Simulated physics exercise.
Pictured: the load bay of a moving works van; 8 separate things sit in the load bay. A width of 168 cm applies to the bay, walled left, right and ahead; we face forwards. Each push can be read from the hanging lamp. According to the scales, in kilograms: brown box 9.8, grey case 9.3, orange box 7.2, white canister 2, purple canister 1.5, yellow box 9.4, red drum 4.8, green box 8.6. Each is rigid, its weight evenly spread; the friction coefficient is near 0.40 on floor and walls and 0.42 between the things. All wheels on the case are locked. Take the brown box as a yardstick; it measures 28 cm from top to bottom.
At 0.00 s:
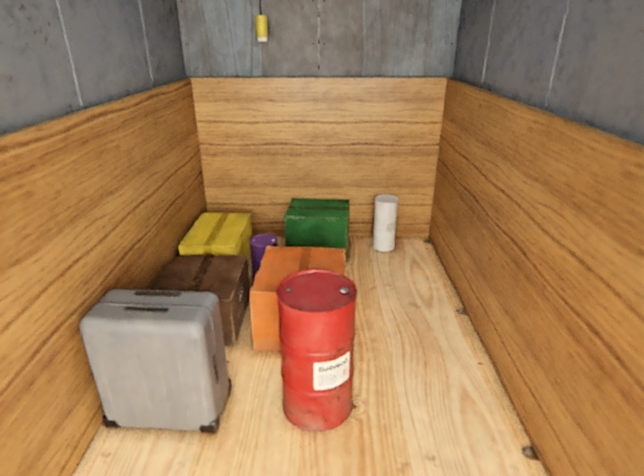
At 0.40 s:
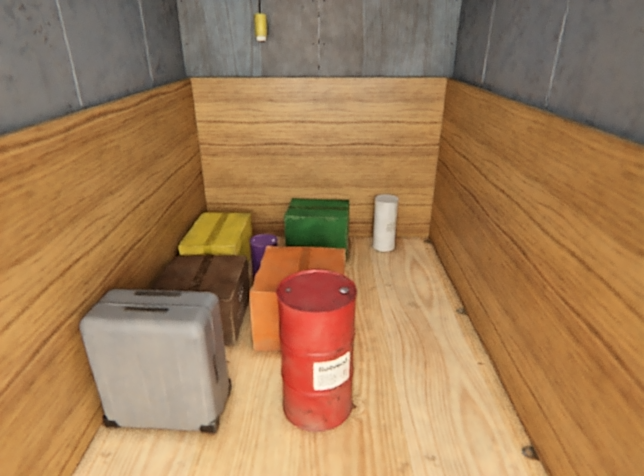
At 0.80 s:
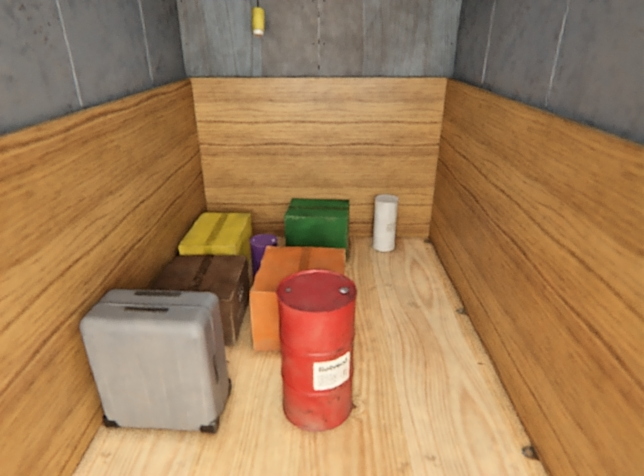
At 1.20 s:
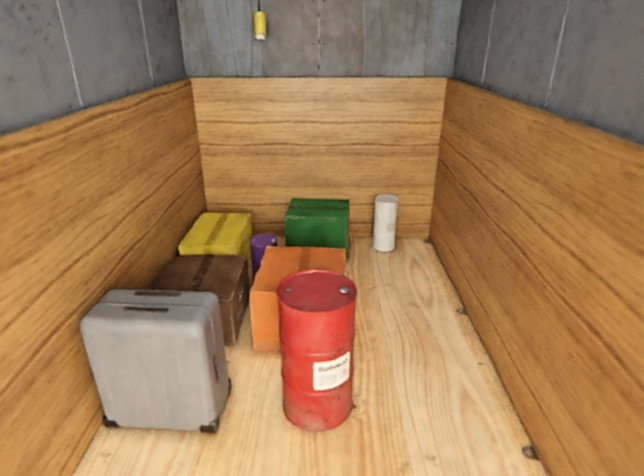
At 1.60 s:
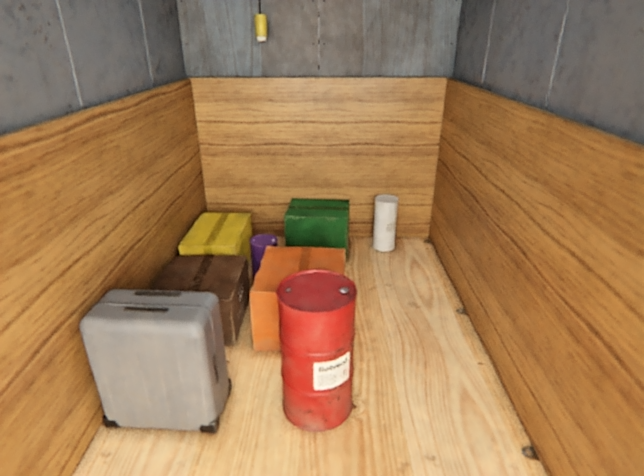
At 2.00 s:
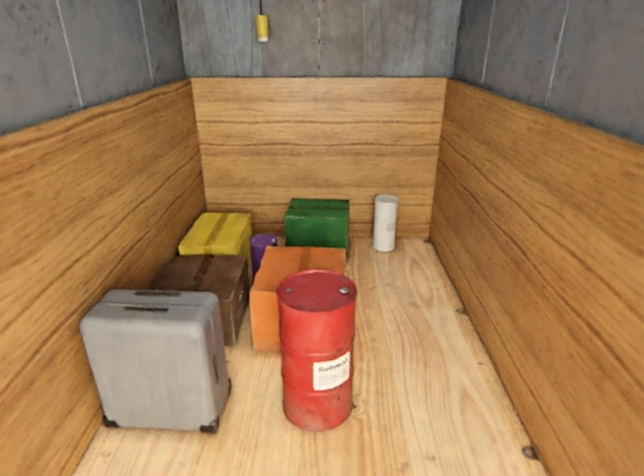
The footage shows a wood-panelled load bay holding a grey case, a red drum, boxes in brown, orange, yellow and green, and purple and white canisters, all staying still while a small yellow hanging lamp sways very slightly left, then right.
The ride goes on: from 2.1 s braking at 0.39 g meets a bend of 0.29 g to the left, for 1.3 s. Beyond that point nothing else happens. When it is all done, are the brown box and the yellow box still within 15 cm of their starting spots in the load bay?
As I see it, watch the brown box stay nearby, watch the yellow box stay nearby.
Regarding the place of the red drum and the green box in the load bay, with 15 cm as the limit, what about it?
Here the red drum moves off, and the green box is left in place.
By 2.70 s, force 0.39 g forwards, 0.29 g left; yellow box 6 cm from its spot near (216, 245); brown box 6 cm from its spot near (200, 293); white canister 6 cm from its spot.
By 3.00 s, force 0.39 g forwards, 0.29 g left; yellow box 7 cm from its spot near (217, 245); brown box 6 cm from its spot near (200, 292); orange box 20 cm from its spot.
When it is over (4.0 s), not toppled but over 15 cm from the start, orange box, purple canister and red drum; the other 5 within 15 cm of the start. In the last view, brown box near (200, 292), yellow box near (217, 245).
